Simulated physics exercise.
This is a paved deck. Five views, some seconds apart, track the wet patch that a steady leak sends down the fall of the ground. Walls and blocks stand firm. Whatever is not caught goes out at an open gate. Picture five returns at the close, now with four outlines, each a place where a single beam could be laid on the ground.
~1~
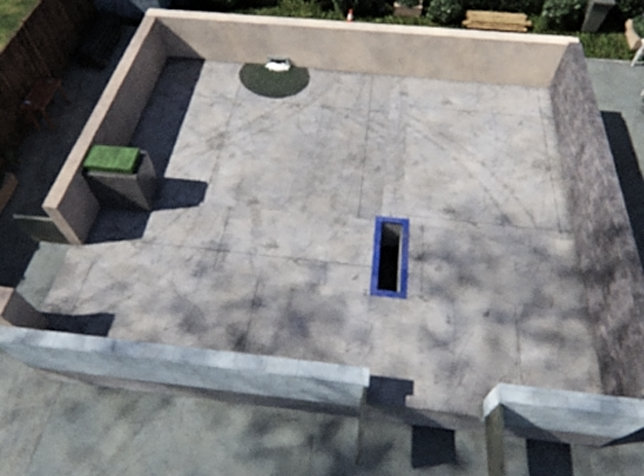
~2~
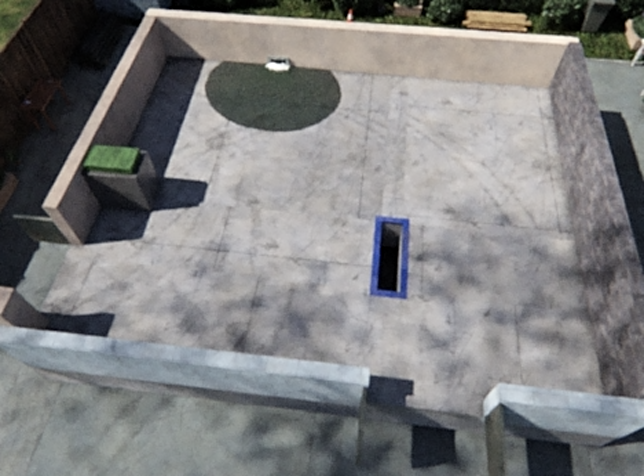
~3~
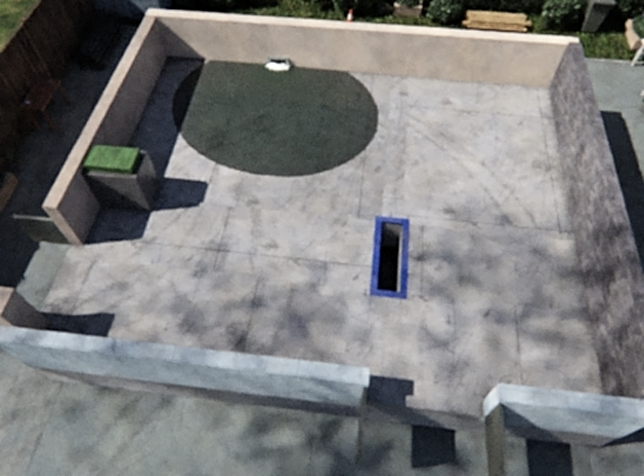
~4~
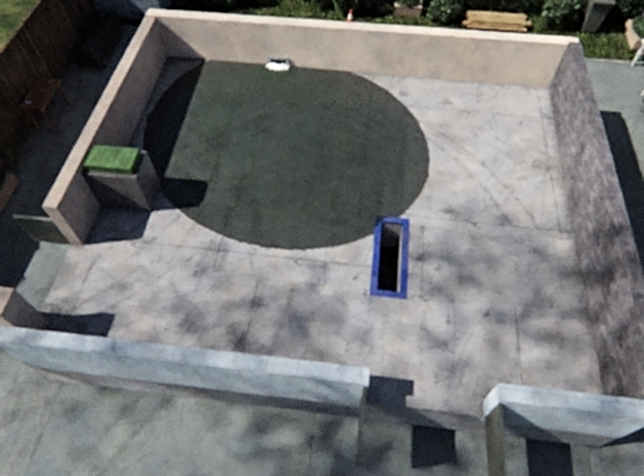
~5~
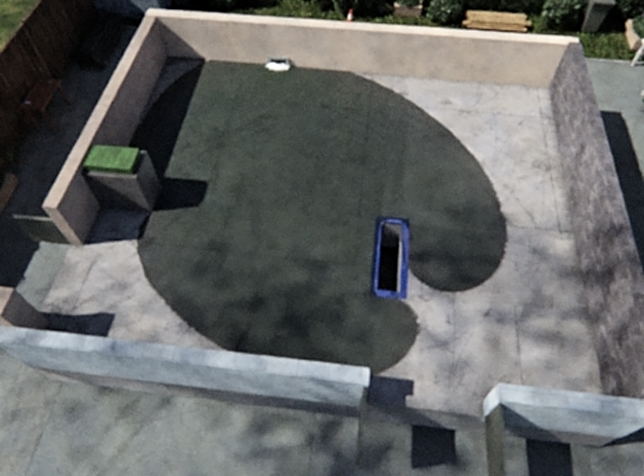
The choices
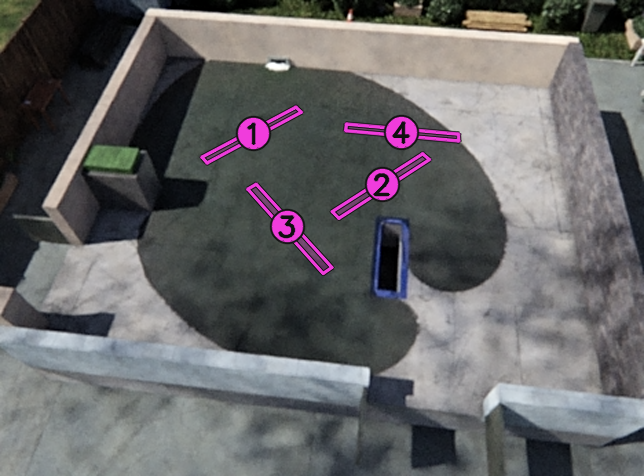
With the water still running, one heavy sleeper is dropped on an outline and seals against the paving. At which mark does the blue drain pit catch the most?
I would pick position 3.
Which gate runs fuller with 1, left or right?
The right gate.
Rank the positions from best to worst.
The order is 3, 4, 1, 2.
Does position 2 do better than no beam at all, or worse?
Position 2 is worse.
On the marked copy, 1 from (204, 160) to (298, 109); 2 from (335, 214) to (426, 156); 3 from (252, 186) to (327, 270); 4 from (346, 127) to (458, 137).
With 1, about 17 % of the stream runs into the blue drain pit, about 79 % out by the gates.
With 2, about 10 % of the stream runs into the blue drain pit, about 86 % out by the gates.
With 3, about 32 % of the stream runs into the blue drain pit, about 63 % out by the gates.
With 4, about 22 % of the stream runs into the blue drain pit, about 73 % out by the gates.
